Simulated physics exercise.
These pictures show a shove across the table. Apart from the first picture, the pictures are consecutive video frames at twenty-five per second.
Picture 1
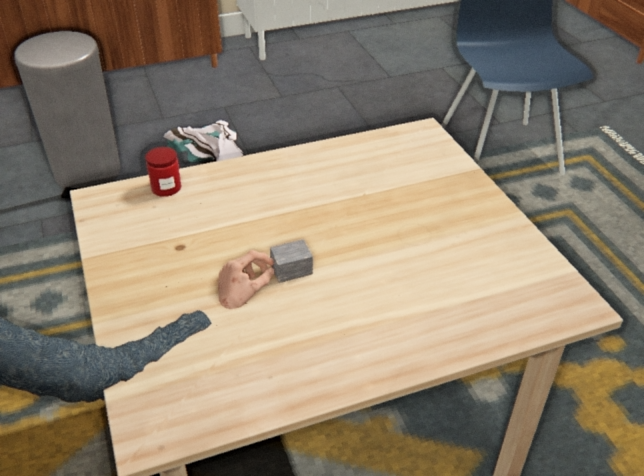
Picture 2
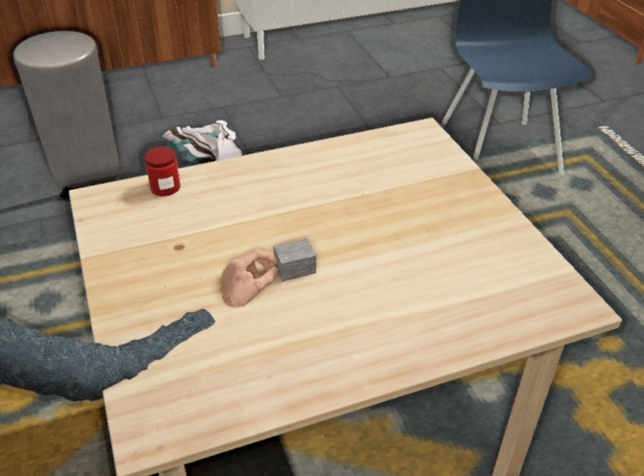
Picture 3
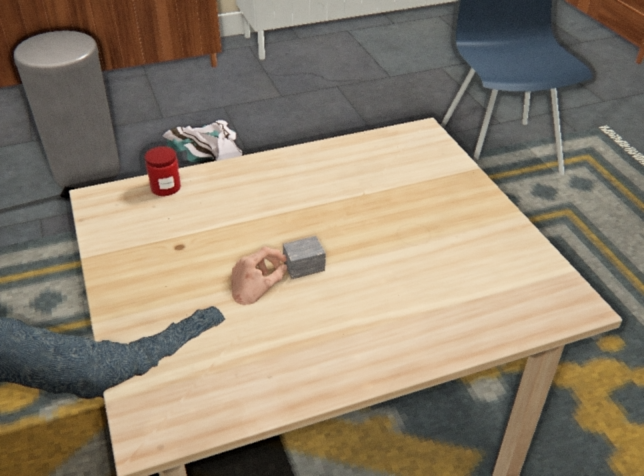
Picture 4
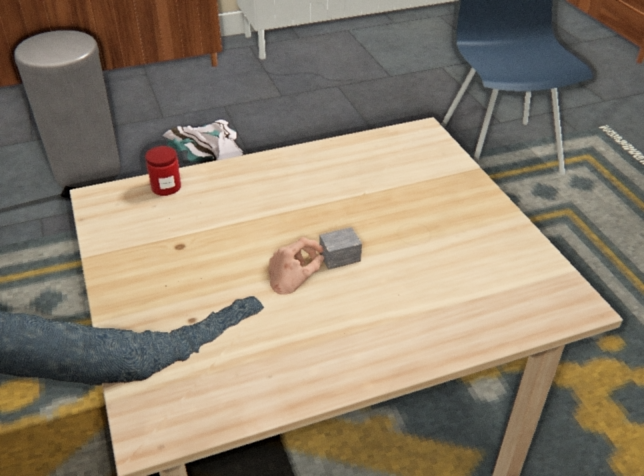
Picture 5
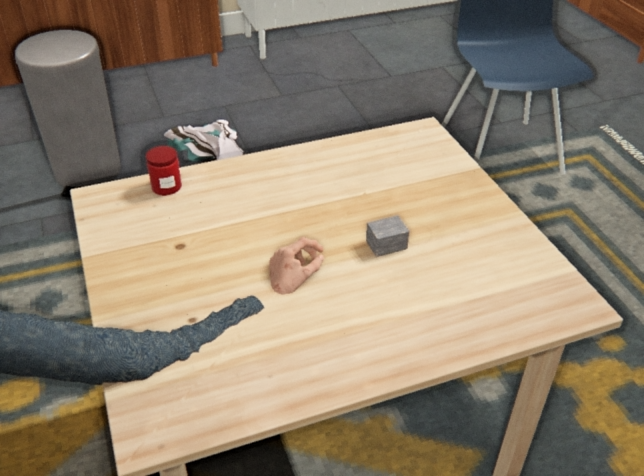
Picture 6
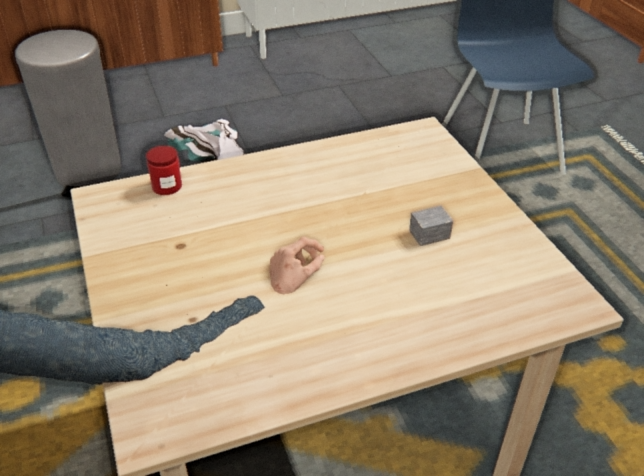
On a wooden table, a hand pushes a grey block right, and the block slides away from it.
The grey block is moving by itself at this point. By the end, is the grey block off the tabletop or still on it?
By the end it is off the tabletop.
Then, 0.20 s later than the last frame, grey block now off the table.
Then, 0.40 s later than the last frame, things are still on the move.
Then, 0.60 s later than the last frame, as before.
When it is over, off the table, grey block.
